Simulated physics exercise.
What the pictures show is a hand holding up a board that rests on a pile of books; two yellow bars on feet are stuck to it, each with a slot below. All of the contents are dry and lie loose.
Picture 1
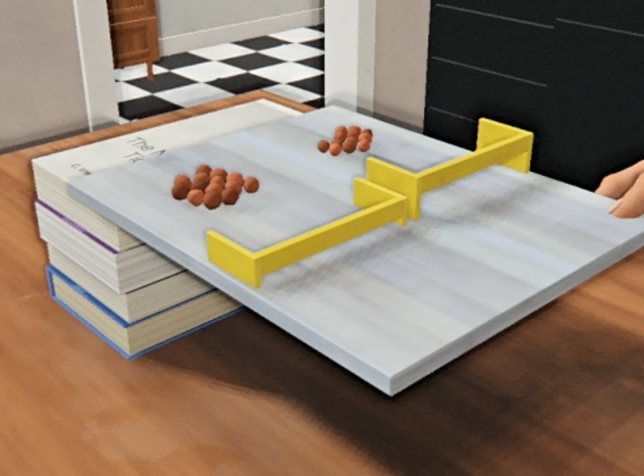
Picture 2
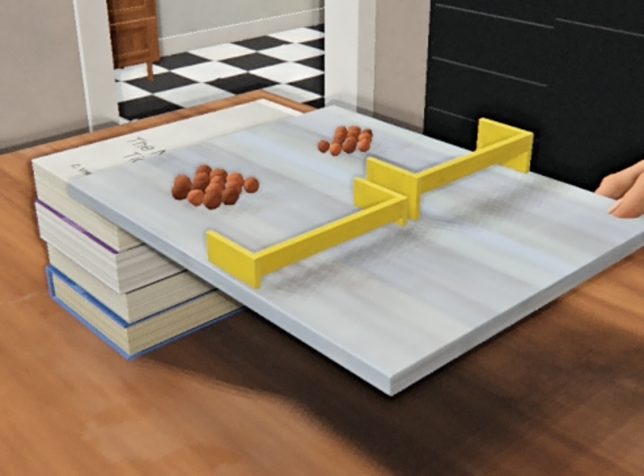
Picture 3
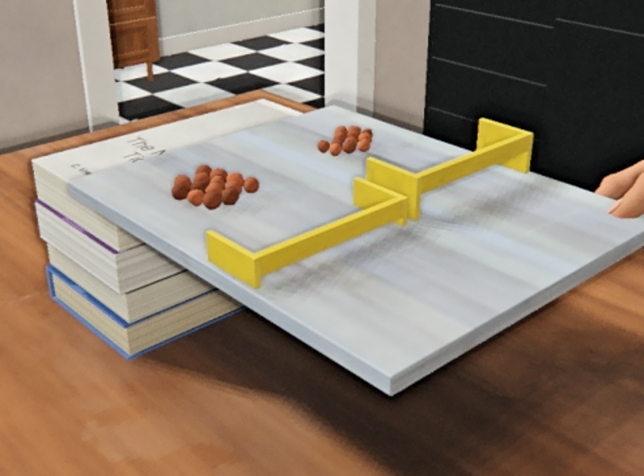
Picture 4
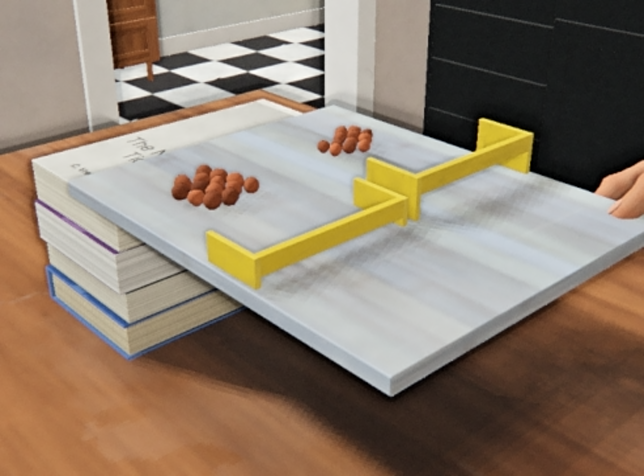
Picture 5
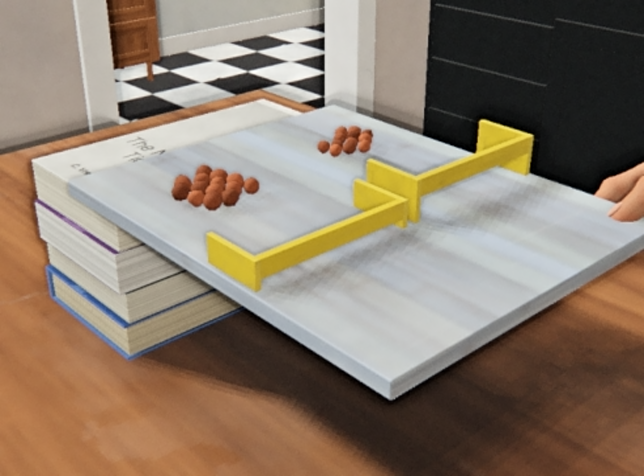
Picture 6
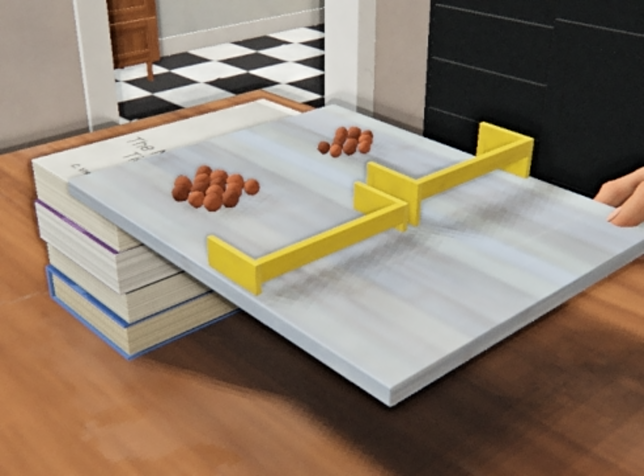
Hand-held grey board on stacked books dipping very slightly at its near end, two batches of reddish-brown pellets and yellow gates staying put.
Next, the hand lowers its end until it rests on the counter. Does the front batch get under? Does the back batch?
Watch the front batch - it jams at the opening. Back batch? It gets past.
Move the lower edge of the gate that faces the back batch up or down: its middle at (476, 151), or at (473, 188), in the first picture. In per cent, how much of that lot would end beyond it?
100 %, then 0 %.
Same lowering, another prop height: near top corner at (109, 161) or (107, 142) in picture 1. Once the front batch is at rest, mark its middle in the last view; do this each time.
Resting centre: First ~ (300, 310), second ~ (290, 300).
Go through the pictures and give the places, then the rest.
Held end of the board at (391, 370), level; book pile at (202, 165), nearly half as high as the board is long; front batch at (217, 185), a few clay pellets; back batch at (351, 143), a few clay pellets; front gate at (334, 234), its slot lower than a piece; back gate at (475, 162), its slot higher than a piece, in the first picture.
Held end of the board at (391, 370), level; back batch at (351, 143), in the second picture.
Held end of the board at (391, 370), level; front batch at (217, 185), in the third picture.
Held end of the board at (391, 371), level; back batch at (351, 143), in the fourth picture.
Held end of the board at (391, 374), level; front batch at (217, 186), in the fifth picture.
Held end of the board at (390, 381), down by 1°; book pile at (202, 165); front batch at (218, 187), not moving; back batch at (352, 144), not moving; front gate at (334, 240); back gate at (476, 168), in the sixth picture.
Then, 0.78 s past the last view, board sloping at 15°; front batch where it was; back batch where it was.
Then, 1.47 s past the last view, board sloping at 26°; front batch has reached its gate; back batch all past its gate.
Then, 2.06 s past the last view, board resting at 27°; front batch has reached its gate; back batch all past its gate.
Finally, board resting at 27°; front batch gathered behind its gate; back batch all past its gate.
